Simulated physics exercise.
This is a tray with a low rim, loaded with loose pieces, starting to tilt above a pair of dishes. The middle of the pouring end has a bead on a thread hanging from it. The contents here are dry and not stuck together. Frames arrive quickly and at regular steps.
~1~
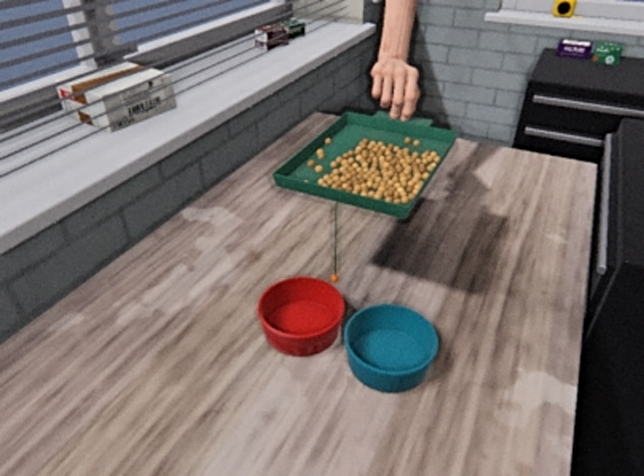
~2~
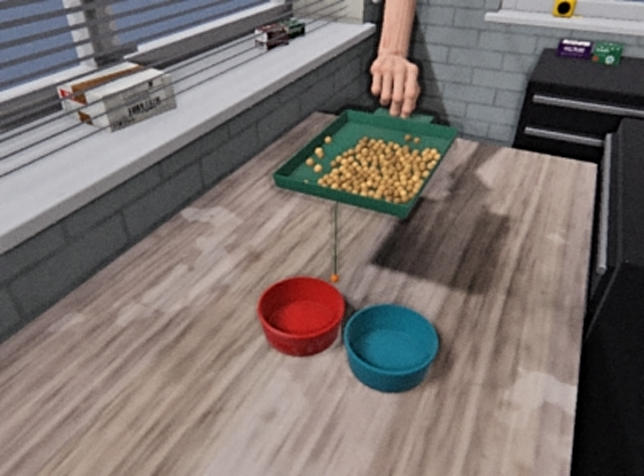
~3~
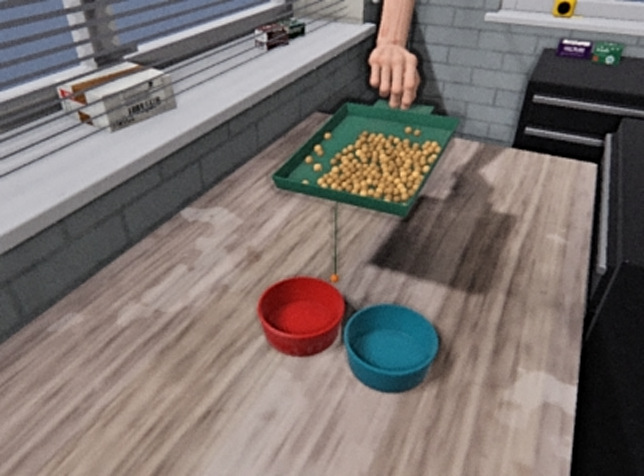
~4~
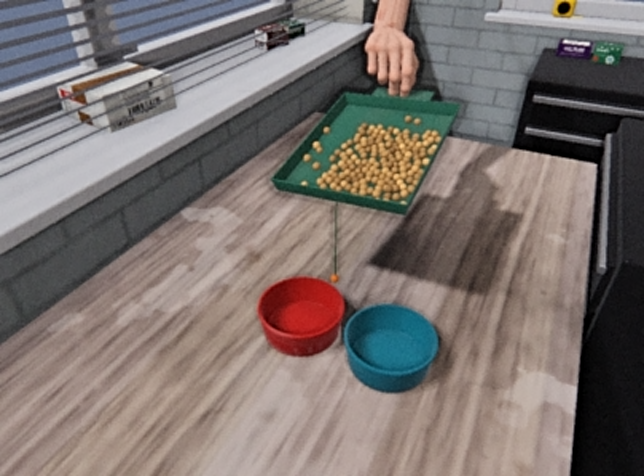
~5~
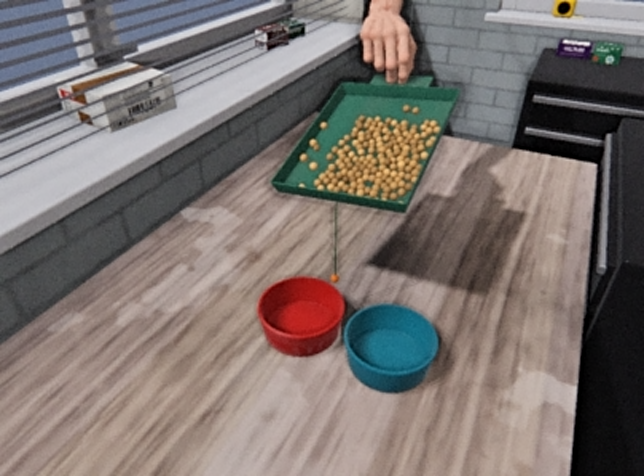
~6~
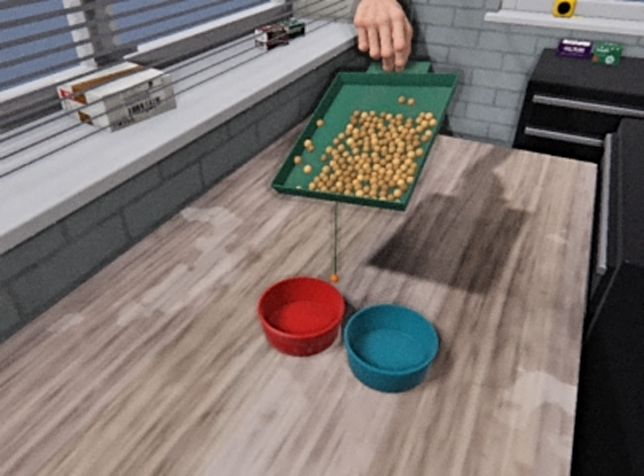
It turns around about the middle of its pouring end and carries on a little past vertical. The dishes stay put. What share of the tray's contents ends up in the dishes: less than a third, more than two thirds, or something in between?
Something in between.
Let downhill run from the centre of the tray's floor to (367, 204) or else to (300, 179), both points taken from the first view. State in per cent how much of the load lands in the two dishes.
For the first it's near 80 %, for the second near 10 %.
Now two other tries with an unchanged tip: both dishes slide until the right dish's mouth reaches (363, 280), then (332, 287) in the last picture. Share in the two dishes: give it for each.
Roughly 20 % and 50 %.
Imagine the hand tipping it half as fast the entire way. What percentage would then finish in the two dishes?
Close to 40 in a hundred.
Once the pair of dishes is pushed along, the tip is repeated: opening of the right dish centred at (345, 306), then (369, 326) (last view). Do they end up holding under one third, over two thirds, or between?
To begin with: More than two thirds; after that: Over two thirds.
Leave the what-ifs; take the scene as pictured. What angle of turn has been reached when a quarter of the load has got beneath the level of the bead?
90 degrees.
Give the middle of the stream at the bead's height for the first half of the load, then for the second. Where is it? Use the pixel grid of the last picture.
Near (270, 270) to start, and near (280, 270) afterwards.
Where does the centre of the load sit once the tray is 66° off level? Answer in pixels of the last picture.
The load is centred around (314, 180).
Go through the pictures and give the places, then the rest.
In the first frame, corners of the pouring end (276, 173) and (406, 205), level; middle of the load (385, 172), round wooden beads; left dish (281, 342); right dish (373, 378); bead on its thread (335, 278).
In the second frame, corners of the pouring end (276, 174) and (406, 205), level; middle of the load (385, 171).
In the third frame, corners of the pouring end (276, 175) and (406, 204), tipped barely, lowest at the left corner; middle of the load (385, 167).
In the fourth frame, corners of the pouring end (275, 178) and (405, 202), tipped a little, lowest at the left corner; middle of the load (384, 161).
In the fifth frame, corners of the pouring end (274, 180) and (403, 201), tipped clearly, lowest at the left corner; middle of the load (381, 157).
In the sixth frame, corners of the pouring end (274, 183) and (402, 200), tipped clearly, lowest at the left corner; middle of the load (375, 156), almost all on the move; left dish (281, 342); right dish (373, 378).
Just after the last frame, tray tipped steeply; almost all on the tray; just a few outside both; about a tenth in the air.
A moment on, tray tipped past a quarter turn; about a tenth on the tray; roughly a third in the left dish; roughly a quarter outside both; roughly a quarter in the air.
Further on, tray tipped past a quarter turn; roughly half in the left dish; roughly half outside both.
When it is over, tray tipped past a quarter turn; not one in the right dish; roughly half in the left dish; roughly half outside both.
